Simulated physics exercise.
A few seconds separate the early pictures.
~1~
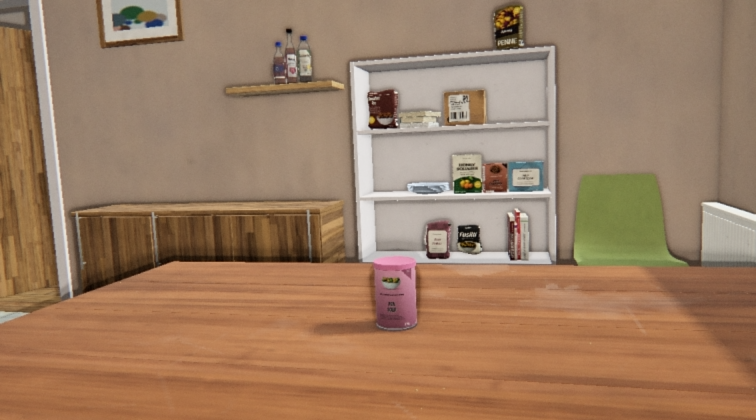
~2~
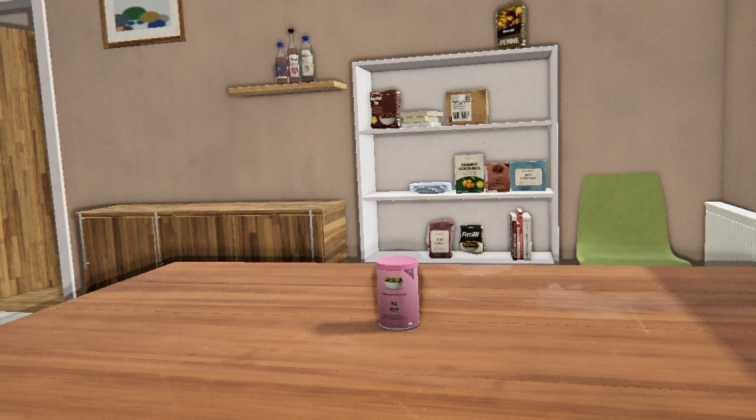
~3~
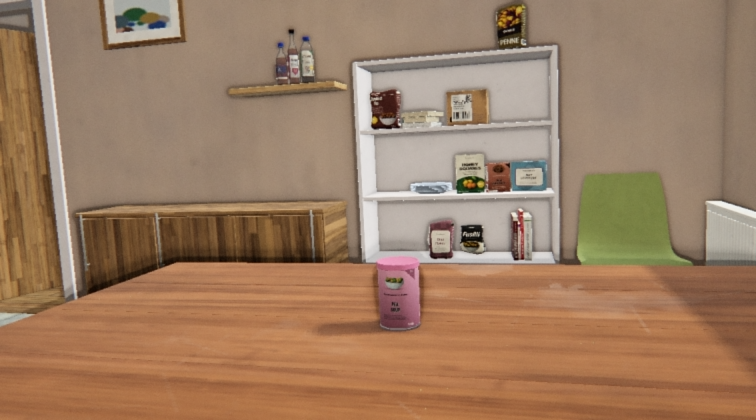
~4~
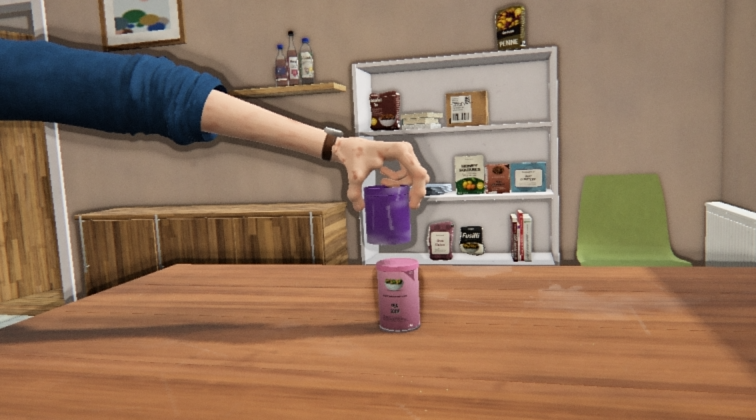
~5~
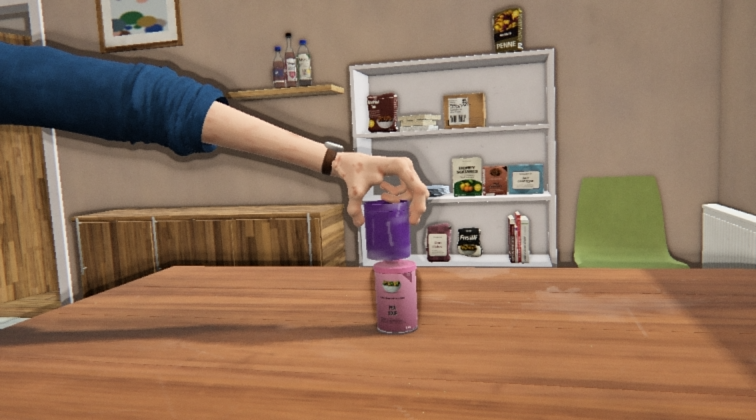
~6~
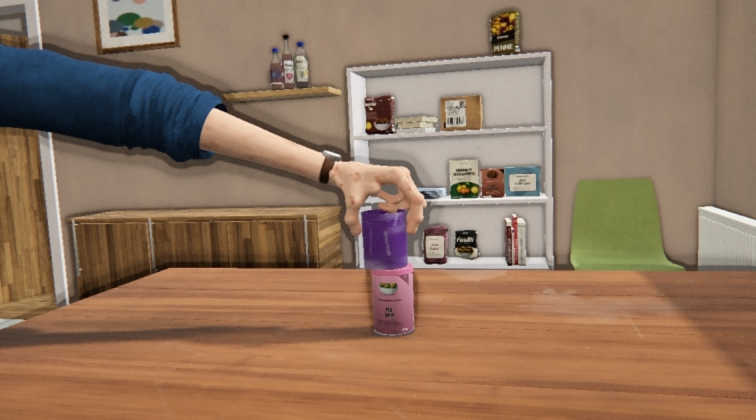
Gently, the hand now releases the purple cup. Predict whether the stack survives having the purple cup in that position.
Prediction: It survives.
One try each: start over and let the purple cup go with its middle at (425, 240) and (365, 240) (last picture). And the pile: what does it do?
With the first placement the pile tips over, with the second it tips over.
Then, 1.00 s after the last picture, nothing has stirred.
Then, 2.10 s after the last picture, purple cup resting near (385, 239).
At rest, both in place. Seen from the same camera at the end, purple cup near (385, 239). The pile stays up.
